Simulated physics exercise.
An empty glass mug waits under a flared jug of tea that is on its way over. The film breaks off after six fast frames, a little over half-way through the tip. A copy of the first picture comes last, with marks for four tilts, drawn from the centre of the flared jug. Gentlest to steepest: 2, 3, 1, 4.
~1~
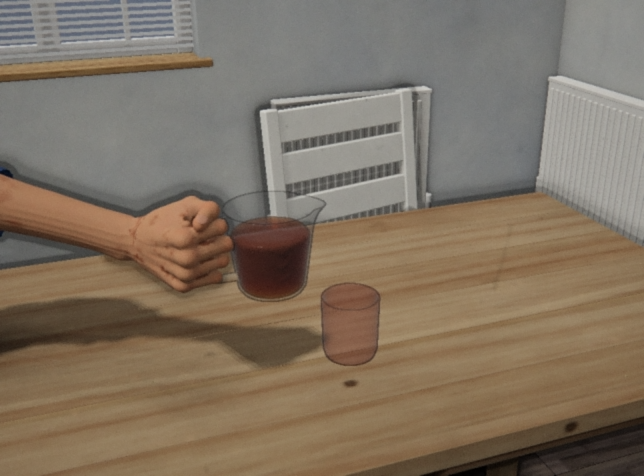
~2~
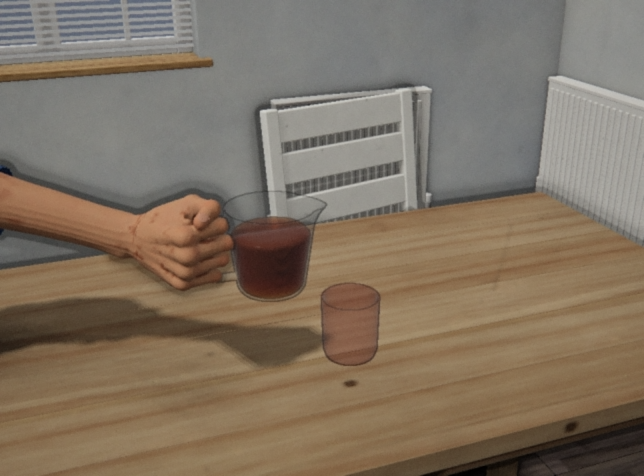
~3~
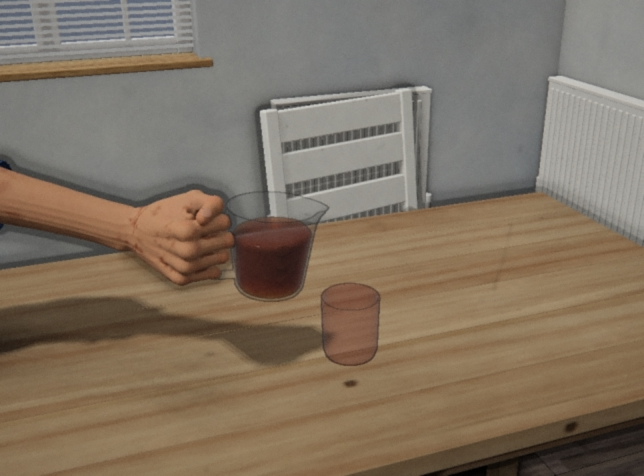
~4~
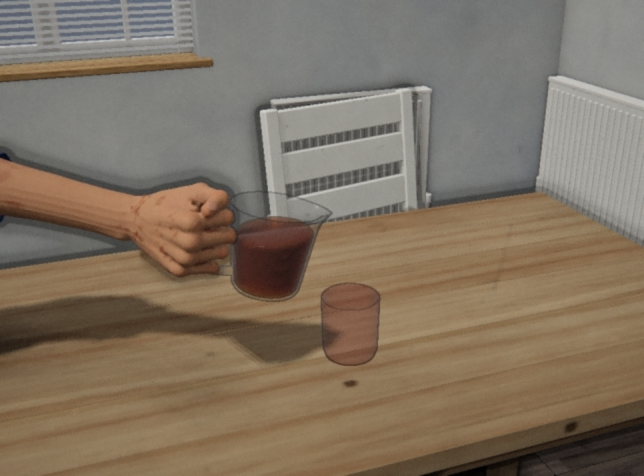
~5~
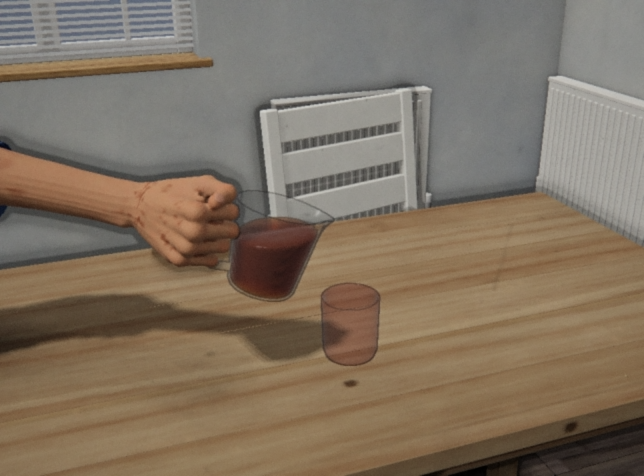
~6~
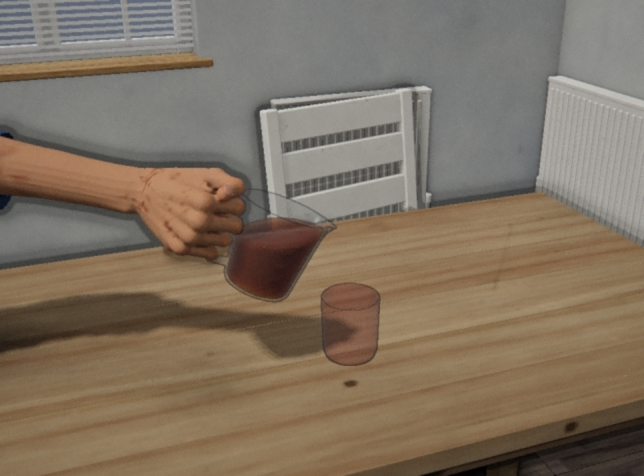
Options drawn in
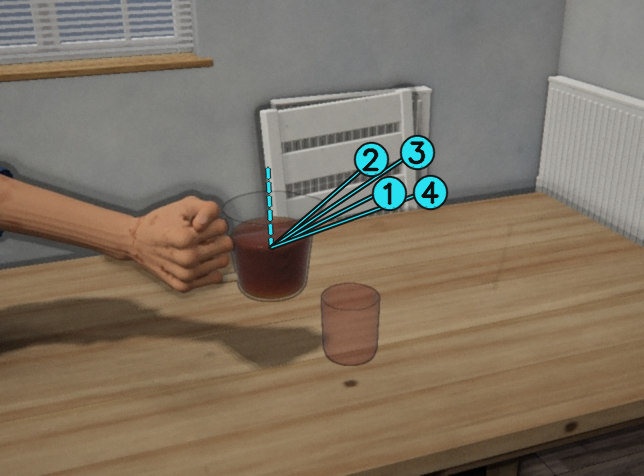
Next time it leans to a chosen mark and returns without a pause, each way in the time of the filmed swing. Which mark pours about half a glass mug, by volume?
2 is best.
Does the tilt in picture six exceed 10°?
Yes, it does.
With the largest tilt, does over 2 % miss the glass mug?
Yes.
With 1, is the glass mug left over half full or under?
Over.
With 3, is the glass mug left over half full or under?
Over.
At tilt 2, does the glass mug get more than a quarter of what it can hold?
Yes, clearly.
On the marked copy, 1 at (372, 196); 2 at (358, 172); 3 at (402, 160); 4 at (413, 196).
For tilt 1, the glass mug ends with about 85 % of what it can hold; 11 % of the tea is spilt.
For tilt 2, the glass mug ends with about 52 % of what it can hold.
For tilt 3, the glass mug ends with about 76 % of what it can hold.
For tilt 4, the glass mug ends with about 90 % of what it can hold; 21 % of the tea is spilt.
